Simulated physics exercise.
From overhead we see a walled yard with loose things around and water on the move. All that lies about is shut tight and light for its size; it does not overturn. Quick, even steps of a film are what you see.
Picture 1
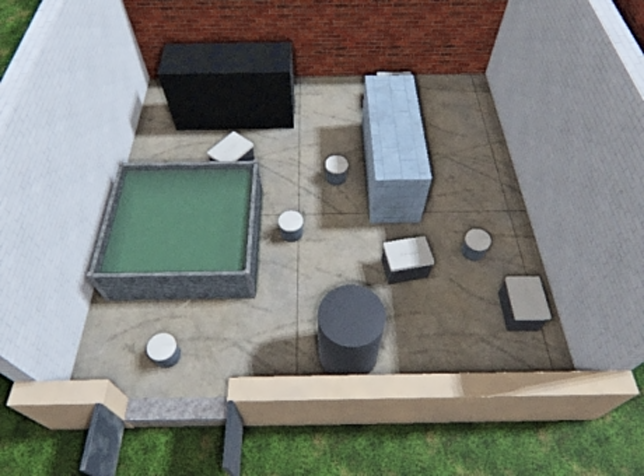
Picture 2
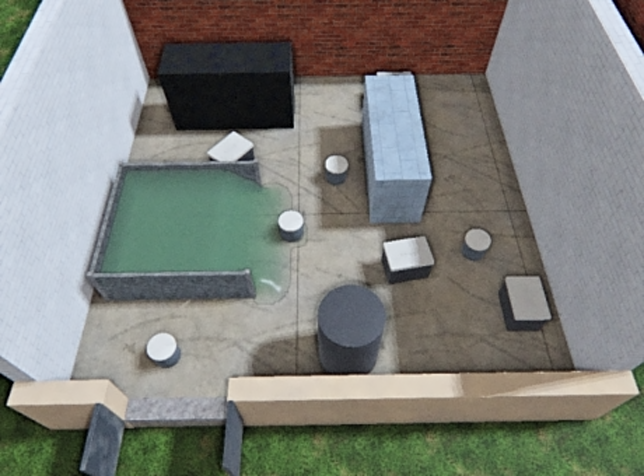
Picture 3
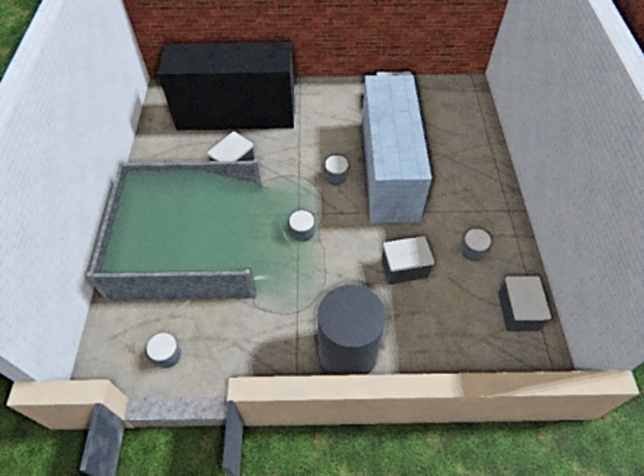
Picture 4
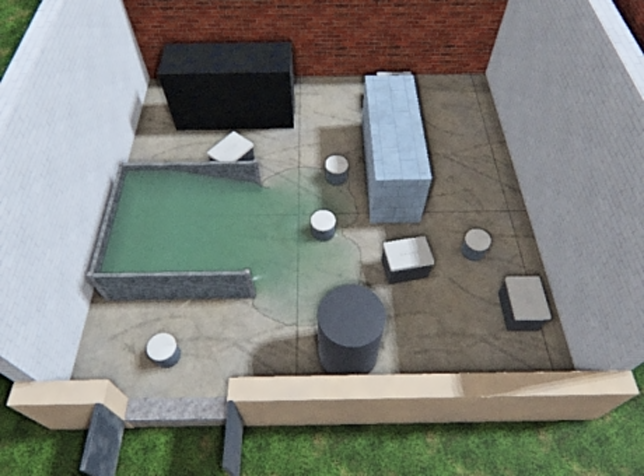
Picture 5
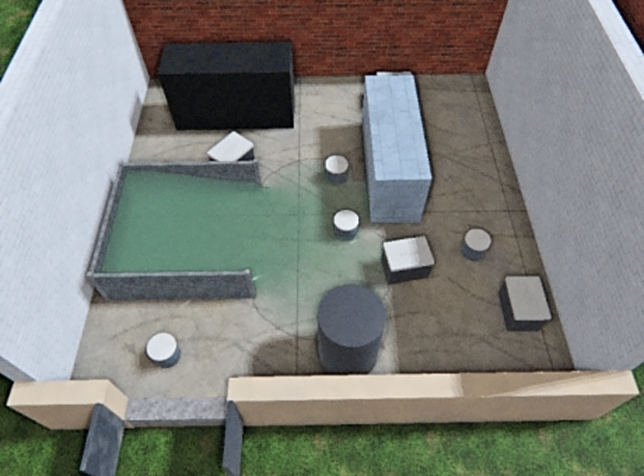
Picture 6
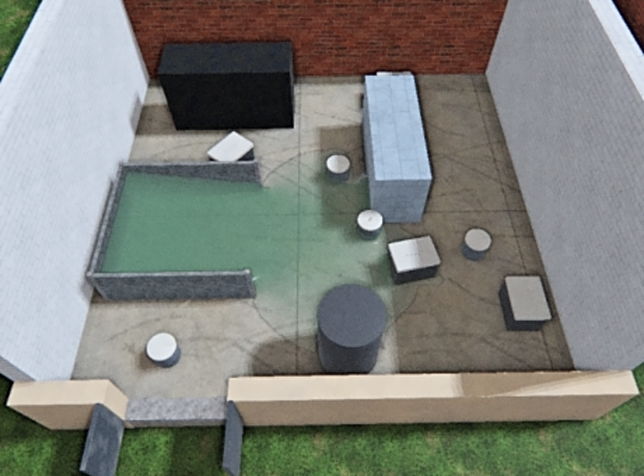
A walled yard with a brick back wall, pale side walls and grass outside is seen from high overhead by a still camera. A grey-rimmed pool of green water sits at left, with a black block behind it, a pale blue block right of centre, a dark cylinder in front, and small white-topped drums and boxes around. The pool's right side opens, water spreads rightward, and a drum slides right before a nearby box shifts slightly.
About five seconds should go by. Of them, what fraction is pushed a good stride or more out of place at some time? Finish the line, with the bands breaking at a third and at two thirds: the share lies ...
The share lies between a third and two thirds.
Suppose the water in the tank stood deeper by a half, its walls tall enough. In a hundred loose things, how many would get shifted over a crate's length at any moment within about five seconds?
About 80 %.
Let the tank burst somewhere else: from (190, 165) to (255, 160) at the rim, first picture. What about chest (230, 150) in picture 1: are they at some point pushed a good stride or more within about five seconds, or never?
Looking at how things go, I'd say it travelled at least that.
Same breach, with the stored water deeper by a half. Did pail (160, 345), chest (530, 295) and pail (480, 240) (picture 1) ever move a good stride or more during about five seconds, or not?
Taking each in turn, the answer is came up short, did it, did it.
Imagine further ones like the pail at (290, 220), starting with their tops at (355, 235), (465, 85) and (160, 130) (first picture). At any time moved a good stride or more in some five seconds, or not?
Shoved clear, stays put, stays put.
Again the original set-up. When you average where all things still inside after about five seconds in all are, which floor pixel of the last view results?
The average sits close to (362, 191).
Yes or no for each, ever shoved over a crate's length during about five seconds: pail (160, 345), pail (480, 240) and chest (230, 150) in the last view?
Short of that, goes that far, short of that.
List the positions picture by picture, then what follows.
In the first frame, a pail at (291, 221), on the bottom; a chest at (409, 252), on the bottom; 0 of 8 have shifted.
In the second frame, a pail at (291, 221) rests on the ground; a chest at (409, 252), on the bottom; 0 of 8 have shifted.
In the third frame, a pail at (302, 220), on the bottom, close to its start; a chest at (409, 252), on the bottom; 1 of 8 have shifted.
In the fourth frame, a pail at (323, 220), on the bottom, a stride from its start; a chest at (409, 252), on the bottom; 1 of 8 have shifted.
In the fifth frame, a pail at (346, 220), on the bottom, a stride from its start; a chest at (409, 252) rests on the ground; 1 of 8 have shifted.
In the sixth frame, a pail at (370, 220), on the bottom, a stride from its start; a chest at (414, 253), on the bottom, close to its start; 2 of 8 have shifted.
A moment on, 2 of 8 are well off their spots; 0 afloat.
Next, 4 of 8 are well off their spots; 4 afloat.
Later, 3 of 8 are well off their spots; 2 afloat.
In the end, 4 of 8 are well off their spots, and 4 have been at some point; 3 afloat.
